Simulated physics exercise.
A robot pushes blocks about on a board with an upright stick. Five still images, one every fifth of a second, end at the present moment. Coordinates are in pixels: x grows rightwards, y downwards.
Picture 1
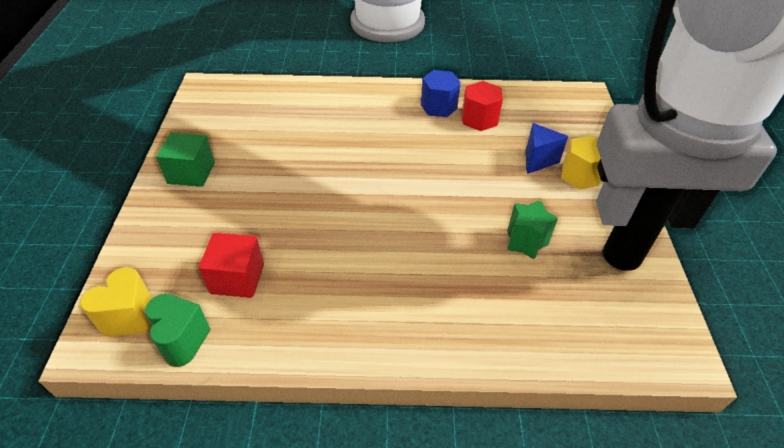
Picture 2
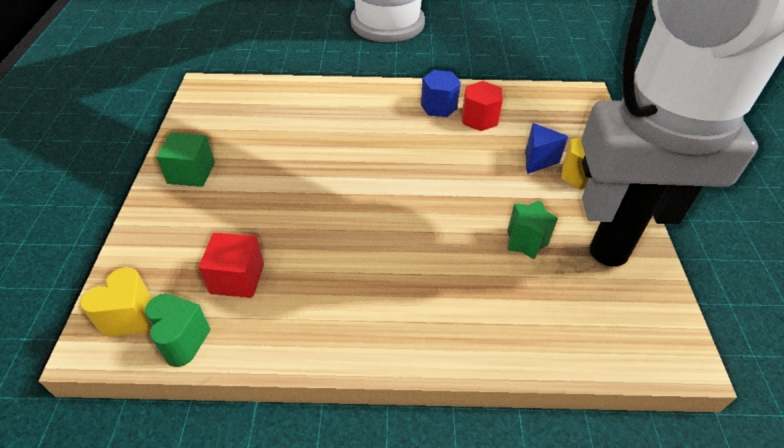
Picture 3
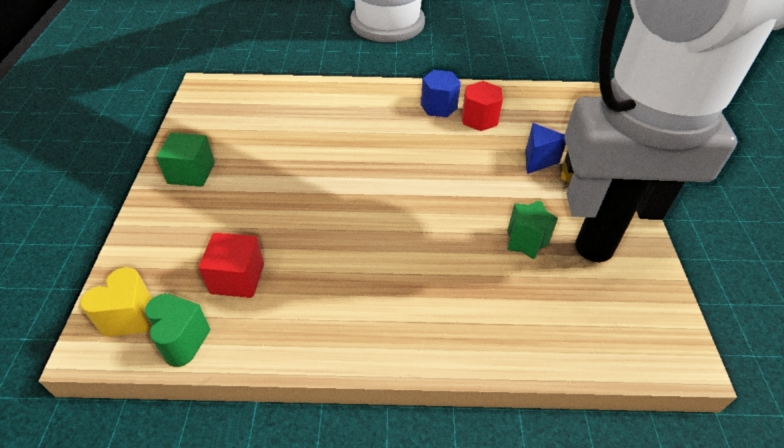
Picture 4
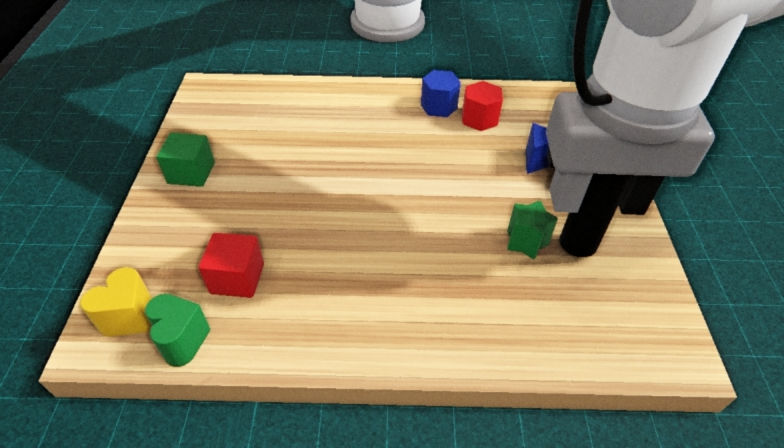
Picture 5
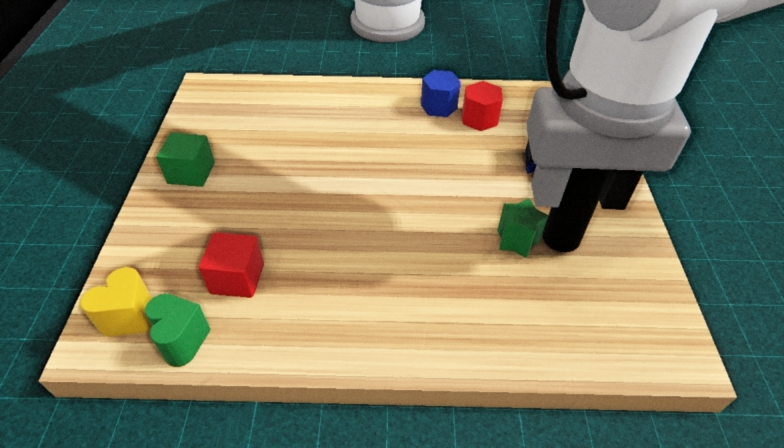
On a wooden board, a robot's black stick moves left and nudges a green star slightly.
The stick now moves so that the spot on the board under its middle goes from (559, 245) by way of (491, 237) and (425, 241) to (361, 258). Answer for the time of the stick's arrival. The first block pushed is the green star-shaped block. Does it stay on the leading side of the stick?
My answer is that the green star-shaped block is still ahead.
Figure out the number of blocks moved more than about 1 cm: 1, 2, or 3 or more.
It shifts a single block.
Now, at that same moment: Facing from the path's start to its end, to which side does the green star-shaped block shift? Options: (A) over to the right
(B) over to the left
Correct choice: B.
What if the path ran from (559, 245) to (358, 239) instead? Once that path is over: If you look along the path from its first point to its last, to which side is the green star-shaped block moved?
Its shift is rightward.
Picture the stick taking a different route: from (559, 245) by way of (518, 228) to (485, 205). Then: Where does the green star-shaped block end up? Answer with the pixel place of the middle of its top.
Put as a pixel place, it's (481, 206).
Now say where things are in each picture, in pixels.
The first frame shows stick's lower end (622, 256); green star-shaped block (534, 215).
The second frame shows stick (609, 252); blocks still.
The third frame shows stick (594, 248); blocks still.
The fourth frame shows stick (578, 243); blocks still.
The fifth frame shows stick (561, 238); green star-shaped block (525, 214).
The first path, step by step. One third of the way, stick (492, 230); green star-shaped block (460, 214), turned 45° anticlockwise.
Two thirds of the way, stick (426, 234); green star-shaped block (392, 221), turned 55° anticlockwise.
At the end, stick (361, 251); green star-shaped block (323, 238), turned 50° anticlockwise.
